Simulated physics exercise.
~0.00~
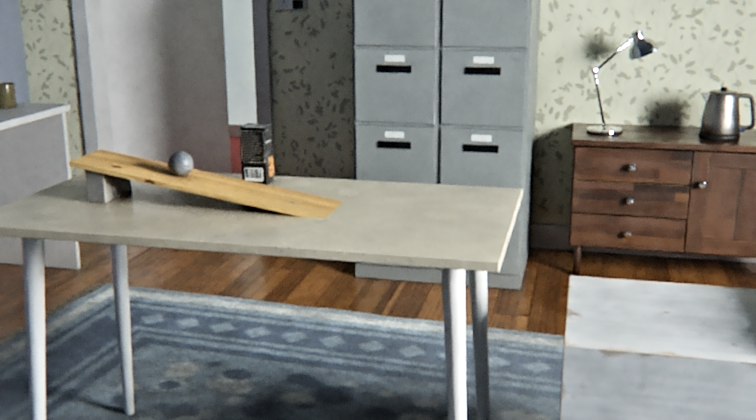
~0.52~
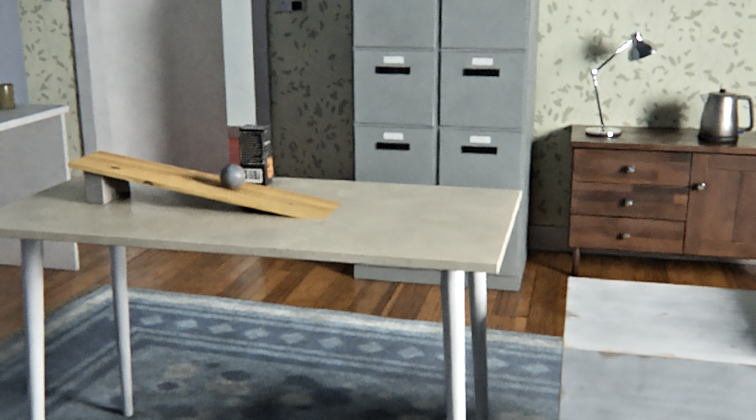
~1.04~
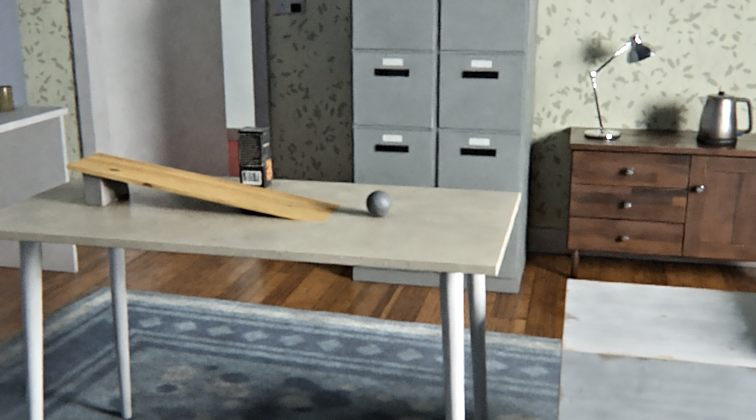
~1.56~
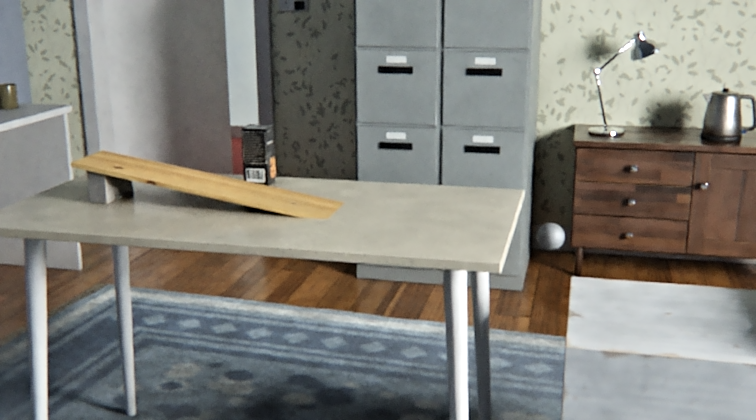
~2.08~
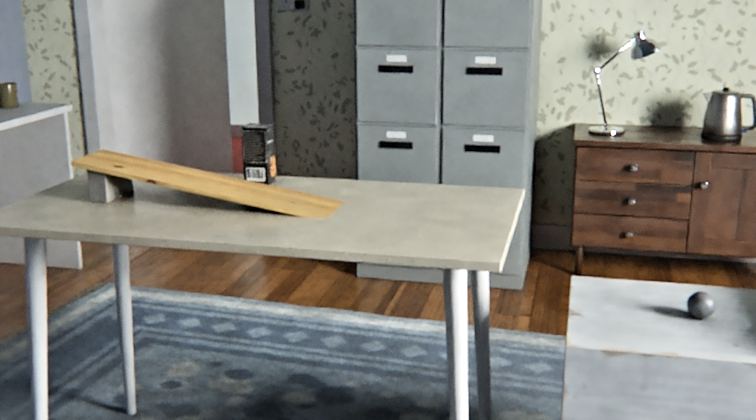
A grey ball rolling down a wooden ramp on a table, flying off the right edge and landing on a lower white surface.
